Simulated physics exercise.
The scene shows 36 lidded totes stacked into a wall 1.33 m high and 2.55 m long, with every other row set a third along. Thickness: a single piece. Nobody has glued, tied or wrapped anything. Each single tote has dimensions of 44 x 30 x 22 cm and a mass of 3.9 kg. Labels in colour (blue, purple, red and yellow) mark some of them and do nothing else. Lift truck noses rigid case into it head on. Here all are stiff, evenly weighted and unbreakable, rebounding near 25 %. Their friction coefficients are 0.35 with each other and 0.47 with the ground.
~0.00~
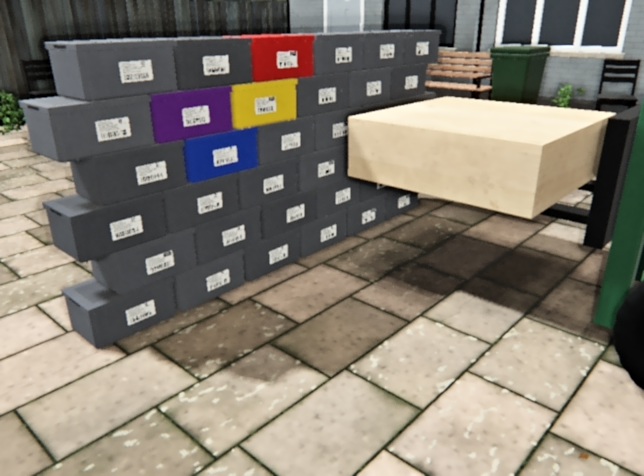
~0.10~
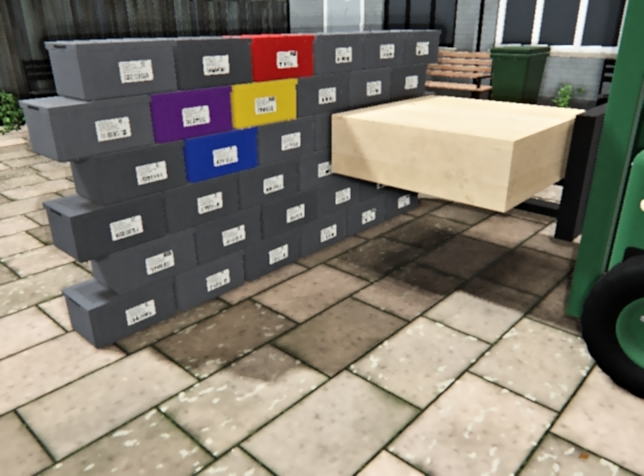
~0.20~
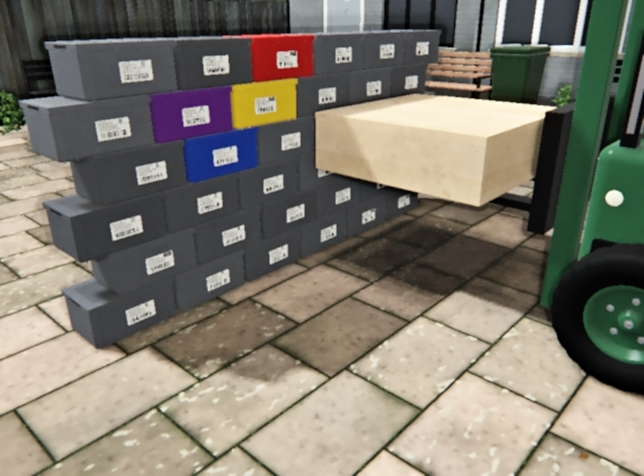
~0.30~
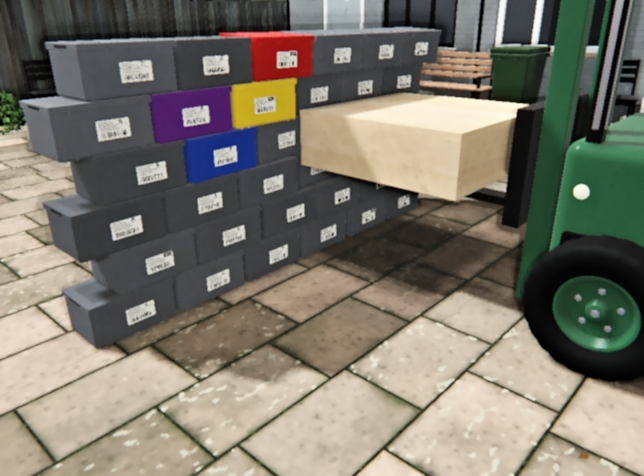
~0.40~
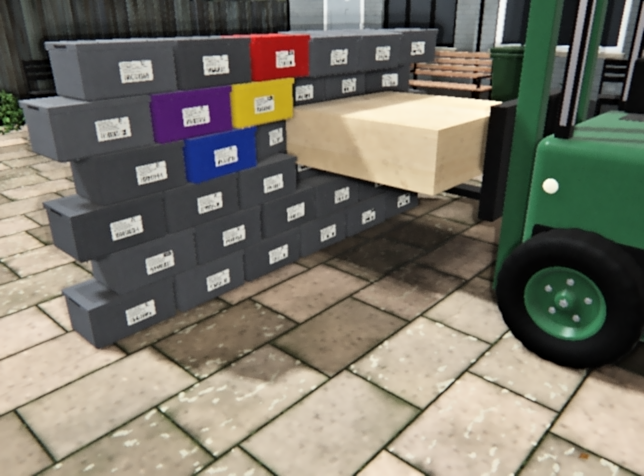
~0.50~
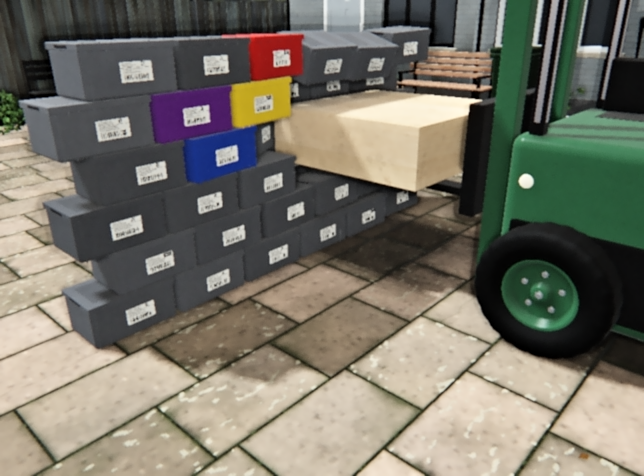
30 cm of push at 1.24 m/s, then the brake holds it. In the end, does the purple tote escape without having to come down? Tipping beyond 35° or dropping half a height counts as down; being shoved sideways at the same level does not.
Yes.
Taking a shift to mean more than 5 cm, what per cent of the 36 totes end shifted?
The answer is 50 percent.
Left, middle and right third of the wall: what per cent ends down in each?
In percent, the thirds read 10 on the left, 60 in the middle and 70 on the right.
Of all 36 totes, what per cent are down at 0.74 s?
By that time it is 30 percent.
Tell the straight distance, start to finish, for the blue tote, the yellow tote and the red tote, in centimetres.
Start to finish, close to blue 0, yellow 90, red 190 centimetres.
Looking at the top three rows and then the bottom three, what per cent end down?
For the top it's 70 in a hundred, for the bottom 20 in a hundred.
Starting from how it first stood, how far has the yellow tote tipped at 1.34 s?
40°.
After 0.74 s, 11 of the 36 totes down; purple tote unmoved; red tote leaning 5°.
After 1.34 s, 15 of the 36 totes down; purple tote unmoved; red tote leaning 36°, 8 cm lower.
At rest (2.9 s), 16 of the 36 totes down; purple tote unmoved; red tote upside down; yellow tote on its side. As the last picture would show them, middles, purple tote near (180, 111), red tote near (136, 195).
